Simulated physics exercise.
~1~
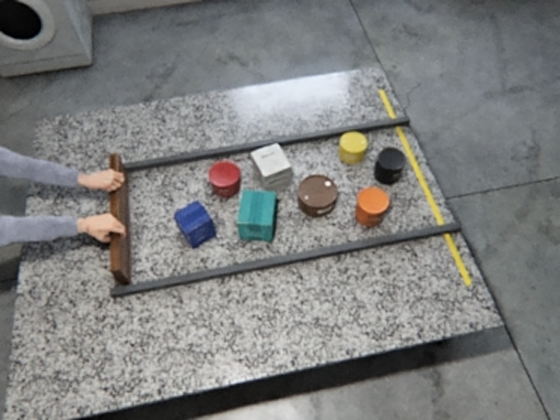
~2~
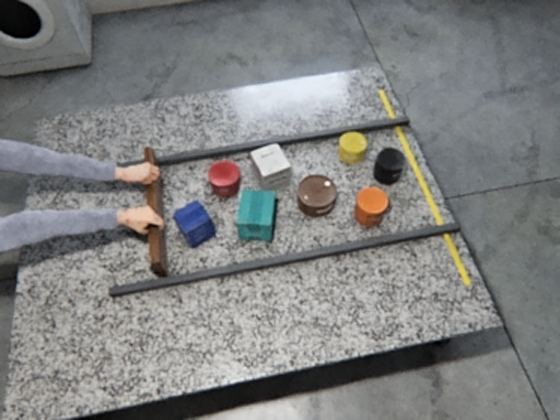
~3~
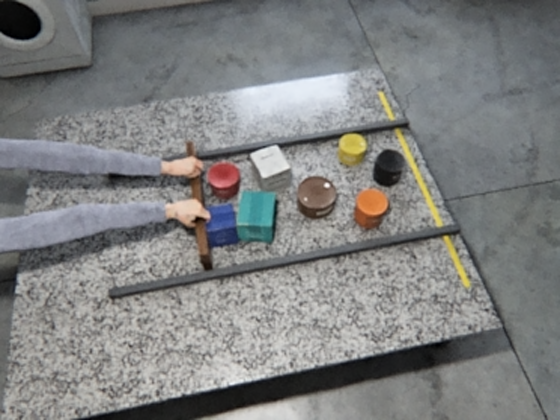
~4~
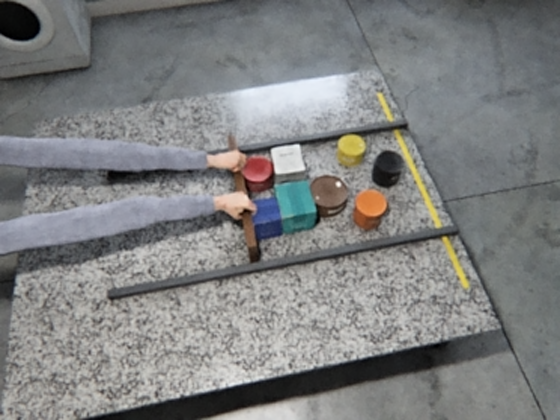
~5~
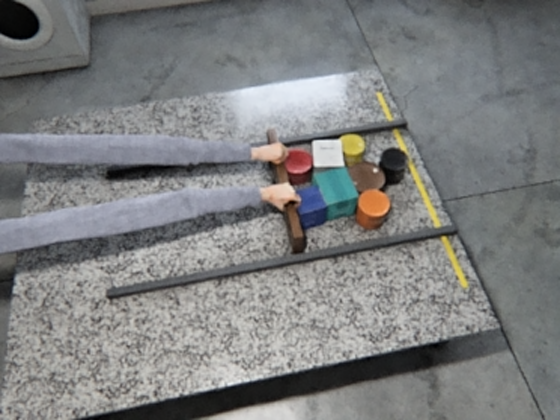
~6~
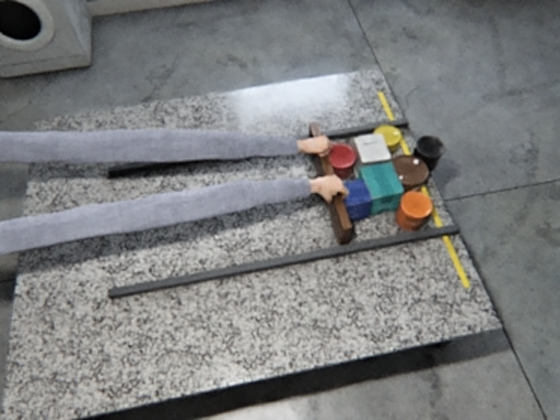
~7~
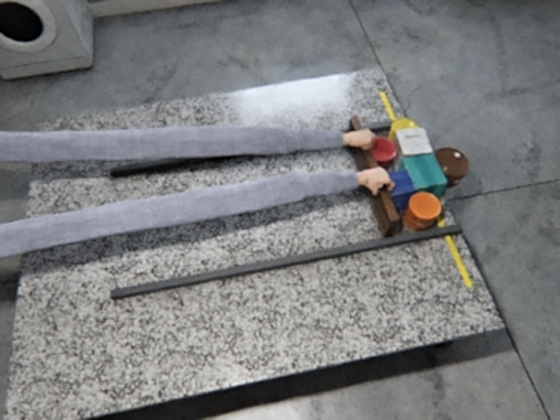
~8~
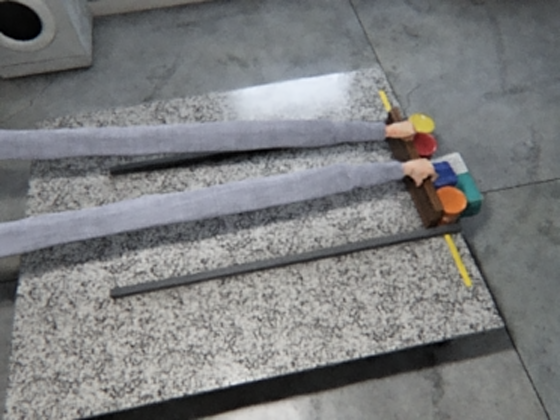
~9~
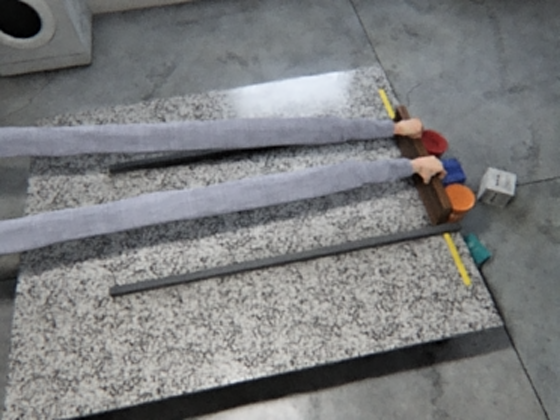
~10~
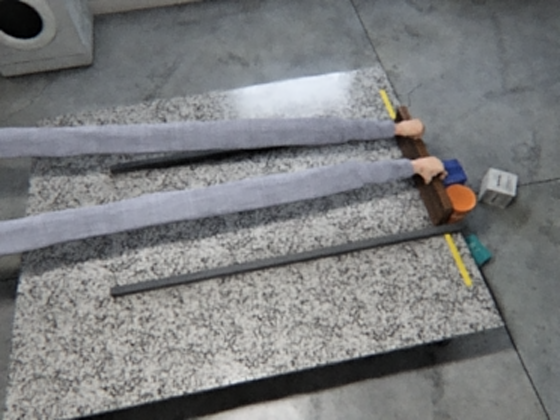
Two hands pushed a wooden plank steadily right across a speckled tabletop, sweeping a group of colorful boxes and round containers toward a yellow tape line, until most dropped off the edge and only the blue box and orange pail remained against the plank.
